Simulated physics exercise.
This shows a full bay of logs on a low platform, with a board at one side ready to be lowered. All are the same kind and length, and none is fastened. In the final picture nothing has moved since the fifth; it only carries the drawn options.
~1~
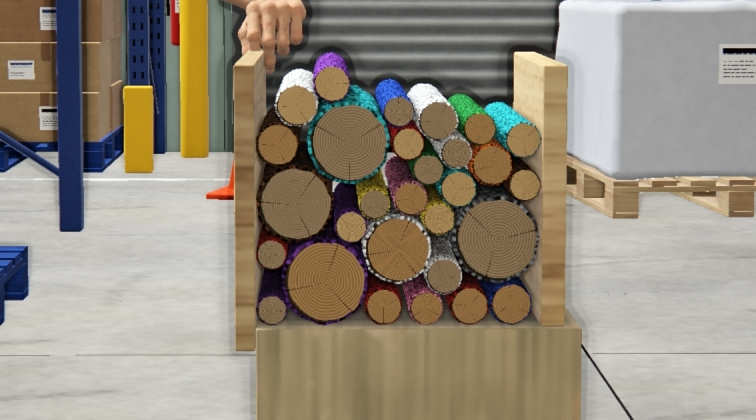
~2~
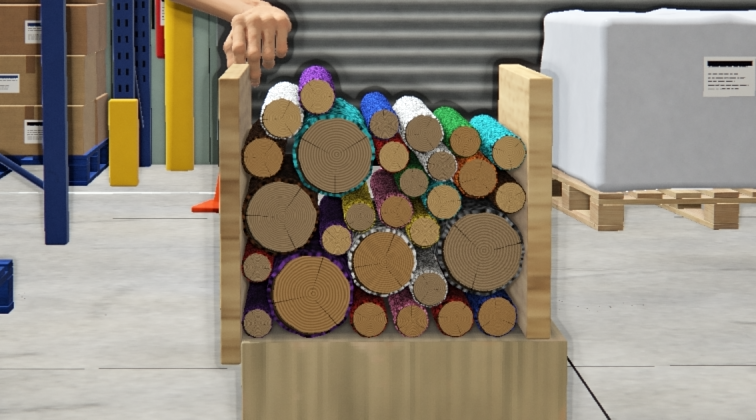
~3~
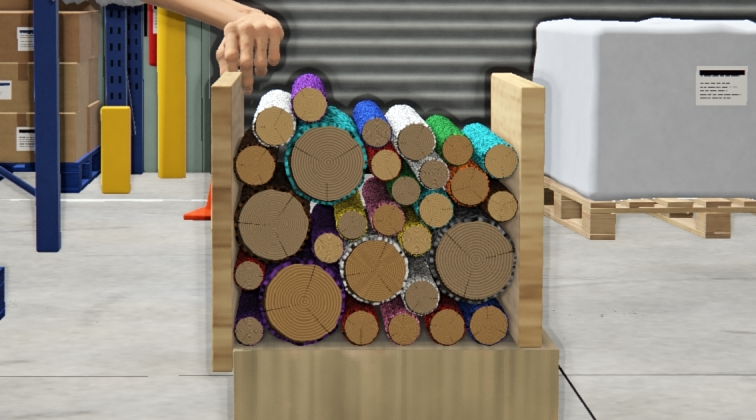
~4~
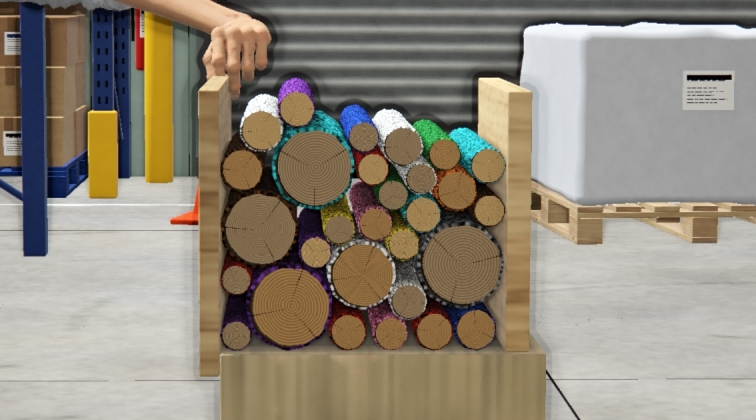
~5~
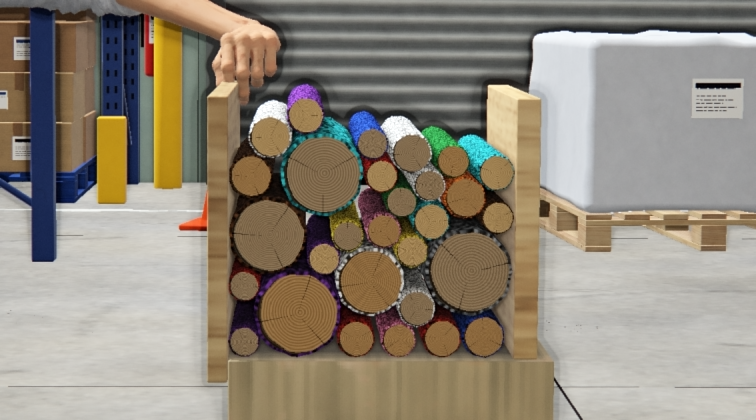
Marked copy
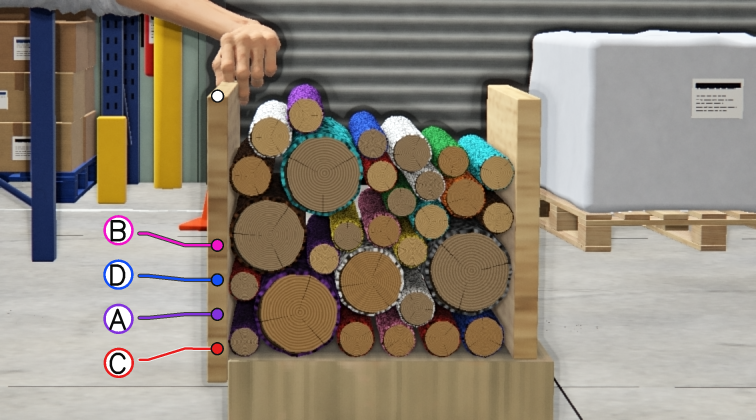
The view shifts slightly as a hand stays at the left board beside motionless stacked logs.
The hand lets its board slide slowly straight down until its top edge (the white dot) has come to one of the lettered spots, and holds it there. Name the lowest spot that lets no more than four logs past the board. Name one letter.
No lower than D.
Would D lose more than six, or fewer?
At D, fewer than six.
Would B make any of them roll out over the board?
Yes.
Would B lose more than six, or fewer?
It loses fewer than six.
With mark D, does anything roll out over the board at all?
At D: Yes.
On the marked copy, A at (218, 314); B at (218, 245); C at (218, 349); D at (218, 280); the white dot at (218, 96).
With D. Early on, top of the board (228, 176).
Further on, top of the board (228, 268).
At the end, top of the board (228, 279), three out over the board.
As for the rest, A more than four out over the board; B three out over the board; C more than four out over the board.
